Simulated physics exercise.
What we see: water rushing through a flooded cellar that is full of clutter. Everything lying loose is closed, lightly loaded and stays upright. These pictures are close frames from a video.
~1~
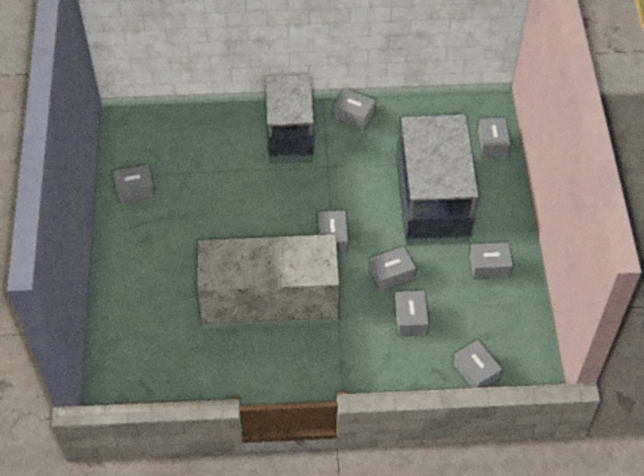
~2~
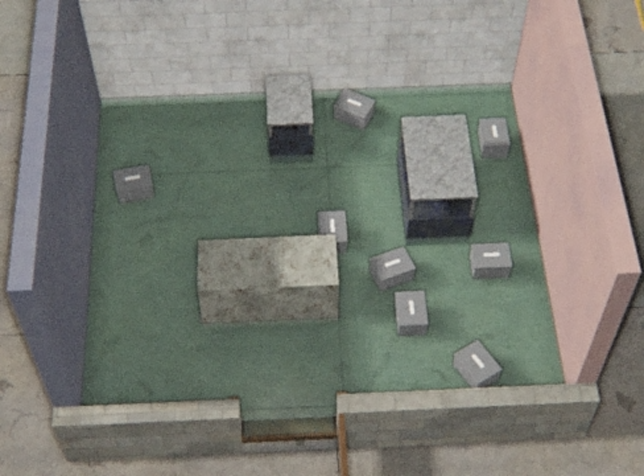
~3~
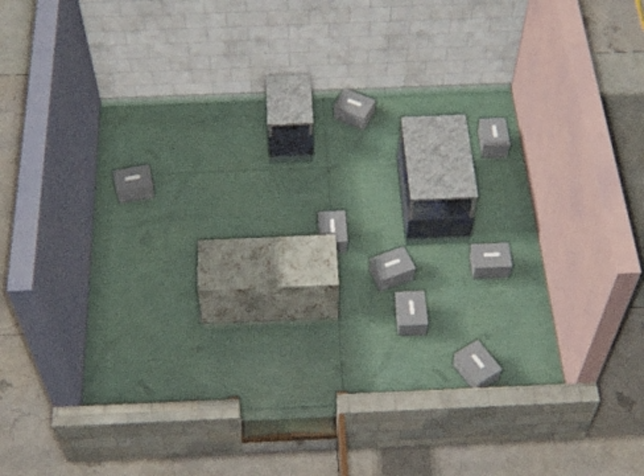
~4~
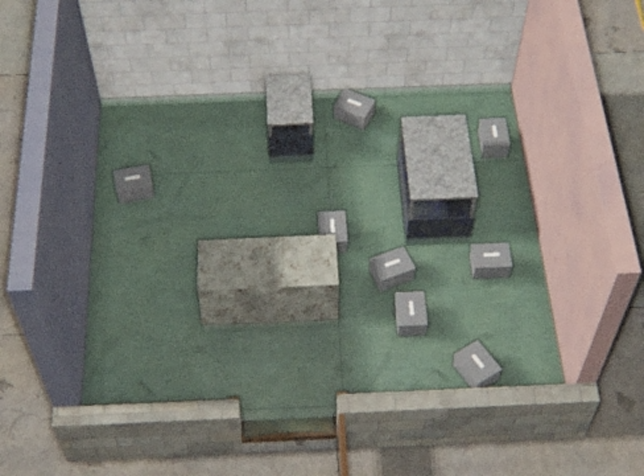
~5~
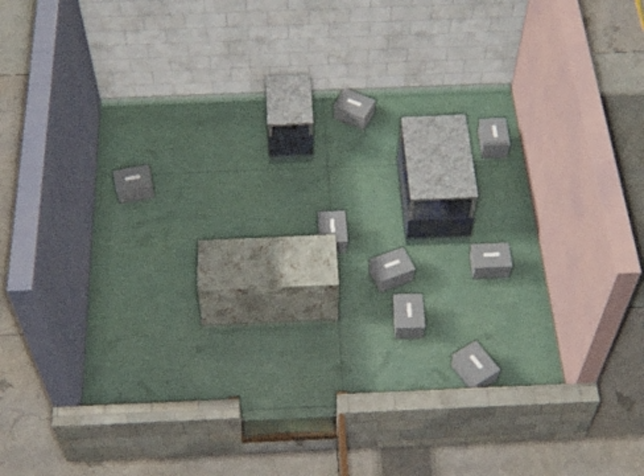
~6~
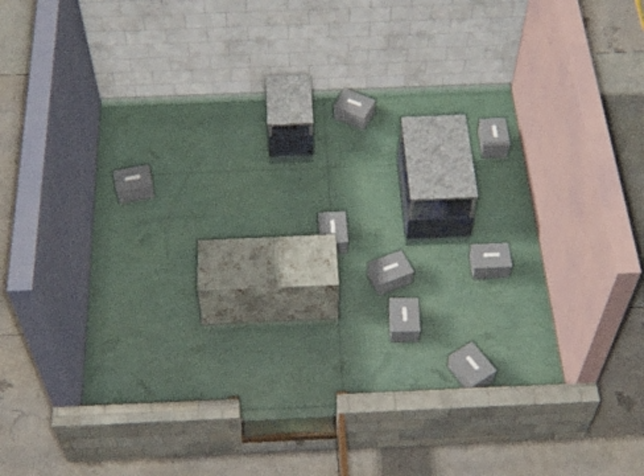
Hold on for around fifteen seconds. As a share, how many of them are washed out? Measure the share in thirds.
Mid range.
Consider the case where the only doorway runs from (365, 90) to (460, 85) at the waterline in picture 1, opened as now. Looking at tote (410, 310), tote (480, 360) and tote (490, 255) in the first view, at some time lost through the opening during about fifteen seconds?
Retained, retained, lost.
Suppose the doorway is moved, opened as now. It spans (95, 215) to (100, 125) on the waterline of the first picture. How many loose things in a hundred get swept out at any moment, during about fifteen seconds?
I'd call it 10 per cent.
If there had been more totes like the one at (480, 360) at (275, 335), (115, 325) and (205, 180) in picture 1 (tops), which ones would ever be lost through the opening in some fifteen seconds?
Okay, one at a time: Gets out, next gets out, last does not get out.
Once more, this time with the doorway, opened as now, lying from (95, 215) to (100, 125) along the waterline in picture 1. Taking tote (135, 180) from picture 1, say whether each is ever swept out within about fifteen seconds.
I'd say it exits.
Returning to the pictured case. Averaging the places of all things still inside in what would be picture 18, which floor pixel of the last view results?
Their average sits at about pixel (366, 269).
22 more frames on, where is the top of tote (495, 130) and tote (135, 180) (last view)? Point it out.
I'd expect them about (502, 161) and (114, 232).
A moment on, 0 of 8 are out; 8 afloat.
Next, 1 of 8 are out; 7 afloat.
Later, 3 of 8 are out; 5 afloat.
In the end, 4 of 8 are out; 4 afloat.
